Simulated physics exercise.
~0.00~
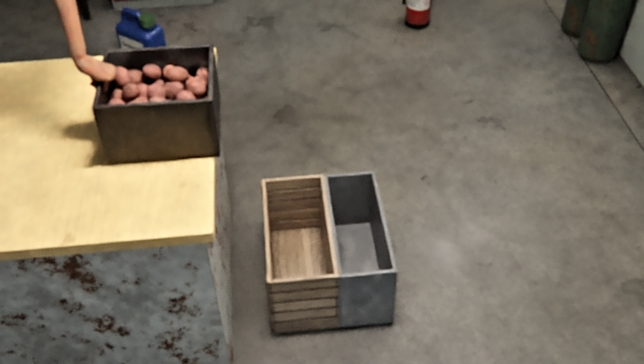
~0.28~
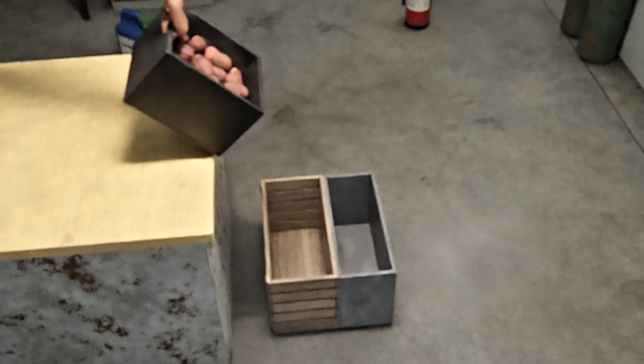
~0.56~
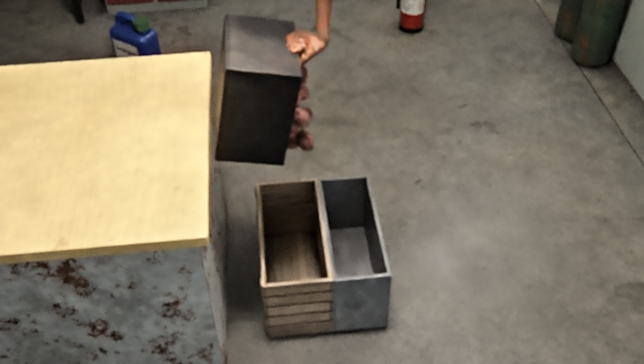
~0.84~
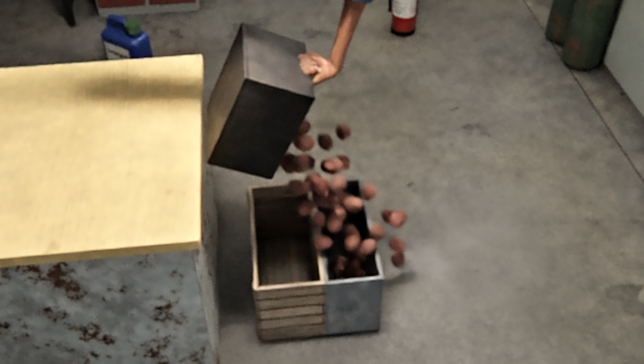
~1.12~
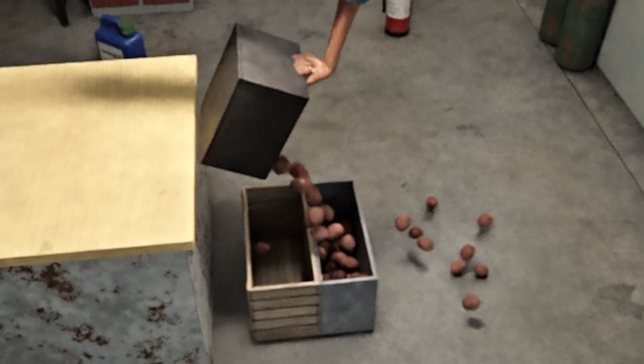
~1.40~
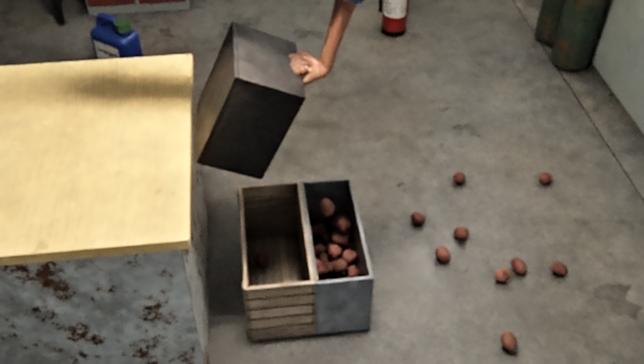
On a grey concrete floor seen from above, a bench with a yellow top stands at the left, with a slatted wooden box and a grey tub side by side to its right. A hand holds a dark box of red potatoes at the bench's edge, then lifts it and tips it rightward over the edge. As the box tilts past its side, the potatoes tumble down in a loose stream. Most drop into the grey tub, while several bounce and roll across the floor to the right. The box ends steeply tipped and held still, the wooden box looking nearly empty.
